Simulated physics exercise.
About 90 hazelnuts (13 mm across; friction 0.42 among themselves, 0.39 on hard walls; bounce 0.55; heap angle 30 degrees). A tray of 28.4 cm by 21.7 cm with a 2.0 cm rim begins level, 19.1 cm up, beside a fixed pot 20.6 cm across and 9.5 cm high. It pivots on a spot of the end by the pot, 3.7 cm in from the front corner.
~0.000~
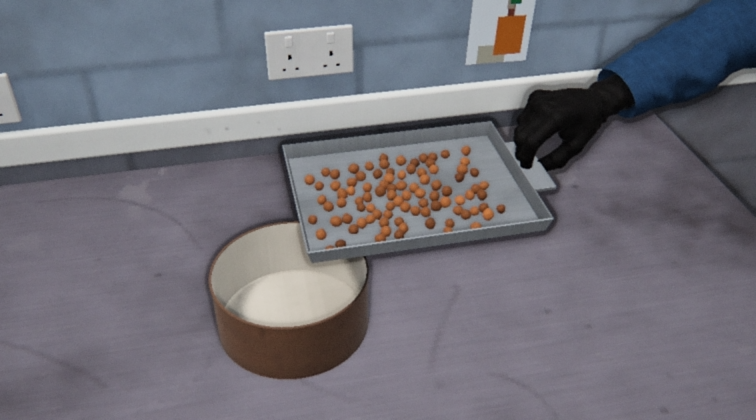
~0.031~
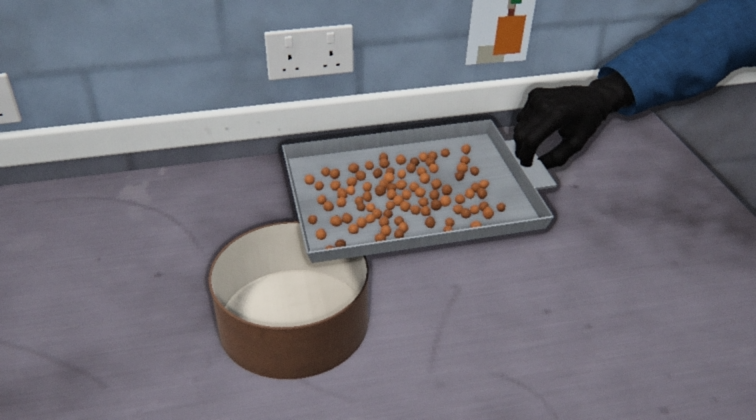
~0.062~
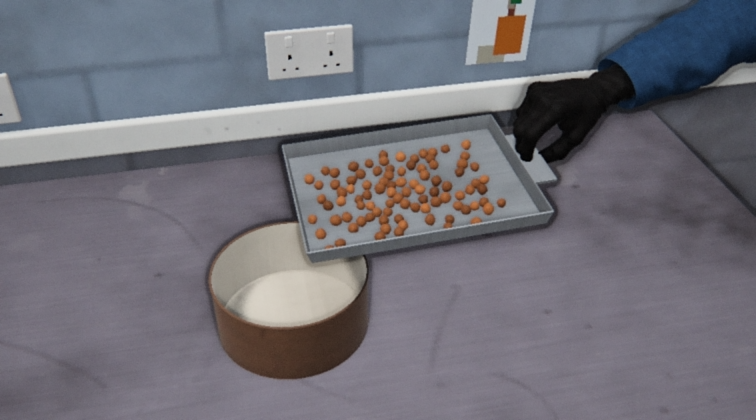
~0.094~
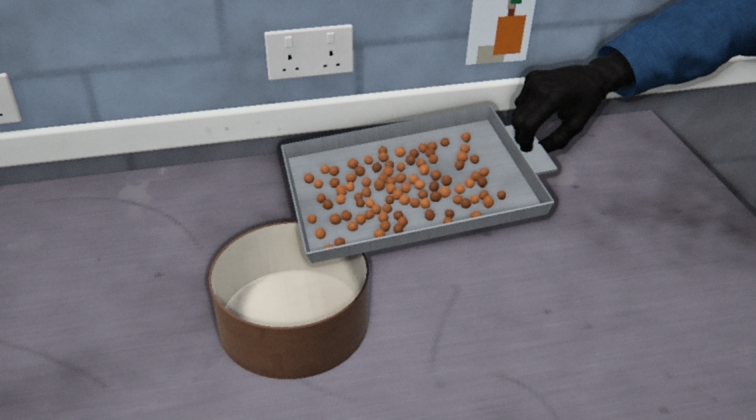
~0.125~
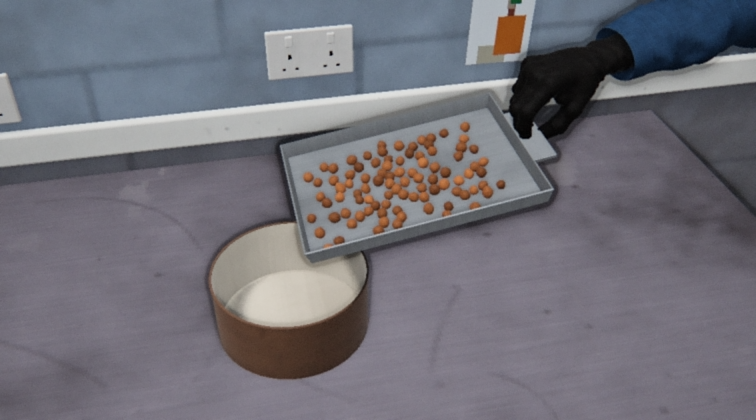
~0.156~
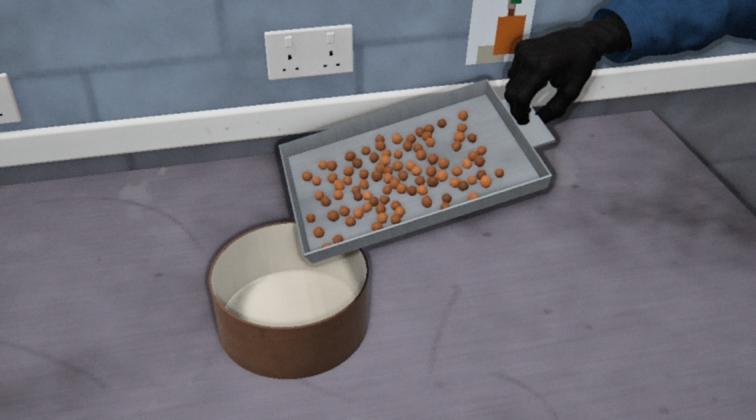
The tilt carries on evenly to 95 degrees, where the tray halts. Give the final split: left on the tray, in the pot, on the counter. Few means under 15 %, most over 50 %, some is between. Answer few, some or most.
Tray: Few, pot: Most, counter: Some.
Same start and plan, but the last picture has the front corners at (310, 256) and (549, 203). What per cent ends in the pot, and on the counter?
Pot 5, counter 95.
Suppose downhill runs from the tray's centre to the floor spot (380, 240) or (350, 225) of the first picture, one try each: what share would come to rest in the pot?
About 10 and 30 per cent.
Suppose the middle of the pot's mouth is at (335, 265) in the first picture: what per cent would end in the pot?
About 20 per cent.
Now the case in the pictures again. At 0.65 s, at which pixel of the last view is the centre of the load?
At about (284, 209).
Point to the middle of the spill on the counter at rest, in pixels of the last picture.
Near (159, 379).
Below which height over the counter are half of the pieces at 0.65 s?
Some 20 cm.
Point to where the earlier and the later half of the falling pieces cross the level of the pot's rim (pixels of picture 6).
At about (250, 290), then at (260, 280).
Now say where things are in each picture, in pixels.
The first frame shows tray tilt 0 degrees, front corners at (311, 249) and (547, 216); middle of the pieces at (407, 196); pot at (289, 271).
The second frame shows tray tilt 1 degrees, front corners at (311, 249) and (548, 215); middle of the pieces at (407, 195).
The third frame shows tray tilt 2 degrees, front corners at (311, 249) and (548, 209); middle of the pieces at (407, 192).
The fourth frame shows tray tilt 5 degrees, front corners at (310, 250) and (548, 200), lowest corner left front; middle of the pieces at (406, 188).
The fifth frame shows tray tilt 9 degrees, front corners at (309, 250) and (547, 188), lowest corner left front; middle of the pieces at (405, 182).
The sixth frame shows tray tilt 13 degrees, front corners at (307, 251) and (545, 174), lowest corner left front; middle of the pieces at (403, 176); pot at (289, 271). The tray's pace is about 140 degrees a second.
After 0.45 s, tilt 54 degrees; the tray holds 100 %, the pot 0 %.
After 0.65 s, tilt 81 degrees; the tray holds 85 %, the pot 0 %.
After 0.96 s, tilt 95 degrees; the tray holds 0 %, the pot 60 %.
By 2.1 s all is still; tray 0 %, pot 70 %, counter 30 %.
